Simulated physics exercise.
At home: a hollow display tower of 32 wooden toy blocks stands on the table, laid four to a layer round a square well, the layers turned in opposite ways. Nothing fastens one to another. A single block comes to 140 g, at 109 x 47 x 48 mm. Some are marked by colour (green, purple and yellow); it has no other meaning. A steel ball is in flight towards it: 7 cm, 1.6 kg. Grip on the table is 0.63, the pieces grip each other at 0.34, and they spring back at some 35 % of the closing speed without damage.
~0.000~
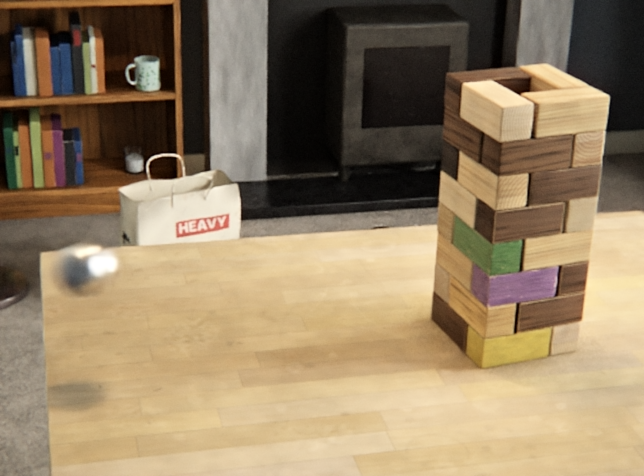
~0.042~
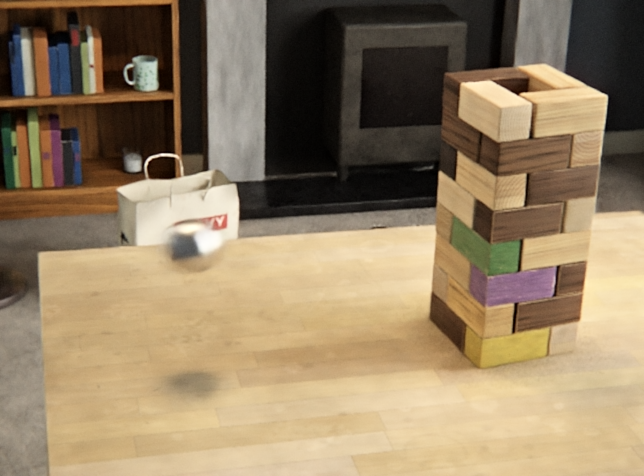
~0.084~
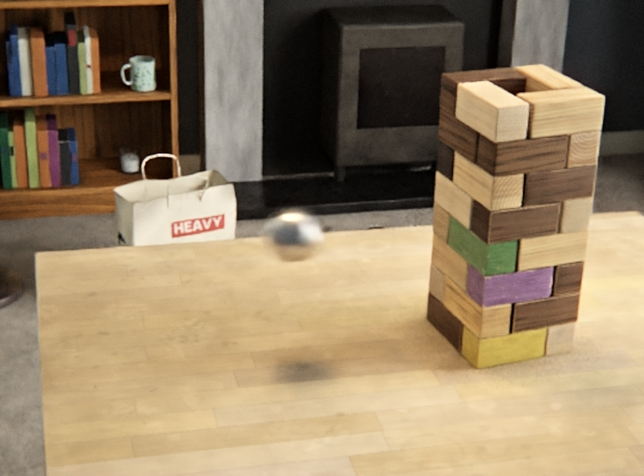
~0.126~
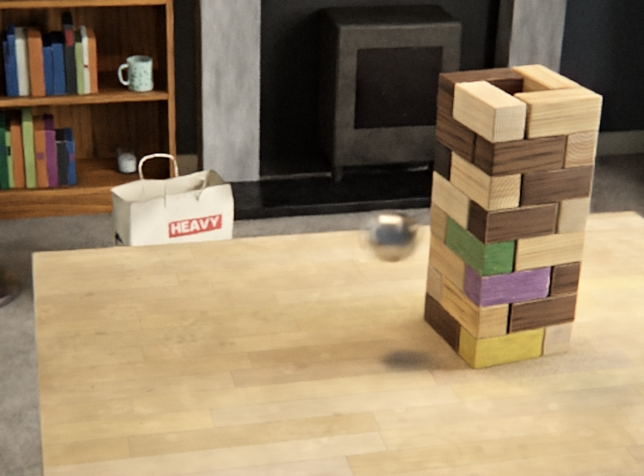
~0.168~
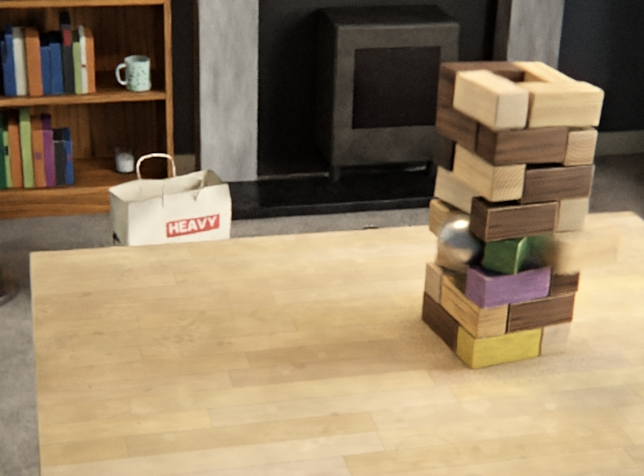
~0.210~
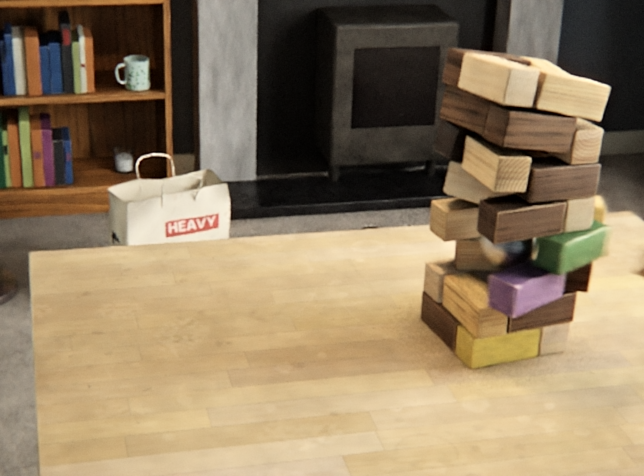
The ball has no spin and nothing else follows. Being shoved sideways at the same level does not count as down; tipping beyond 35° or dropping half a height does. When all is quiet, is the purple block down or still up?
In the end the purple block comes down.
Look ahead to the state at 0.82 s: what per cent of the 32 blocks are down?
By then 70 per cent.
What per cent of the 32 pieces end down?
Near 80 per cent.
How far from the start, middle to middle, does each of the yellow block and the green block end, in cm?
Yellow 0, green 48.
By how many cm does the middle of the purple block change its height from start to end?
It ends some 10 cm lower.
After 0.42 s, ball still moving; 19 of the 32 blocks down; purple block upside down; green block on its side.
After 0.82 s, ball still moving; 23 of the 32 blocks down; purple block on its side; green block on its side.
In the end (1.7 s), ball rolling away; 26 of the 32 blocks down; purple block on its side; green block on its side; yellow block unmoved.
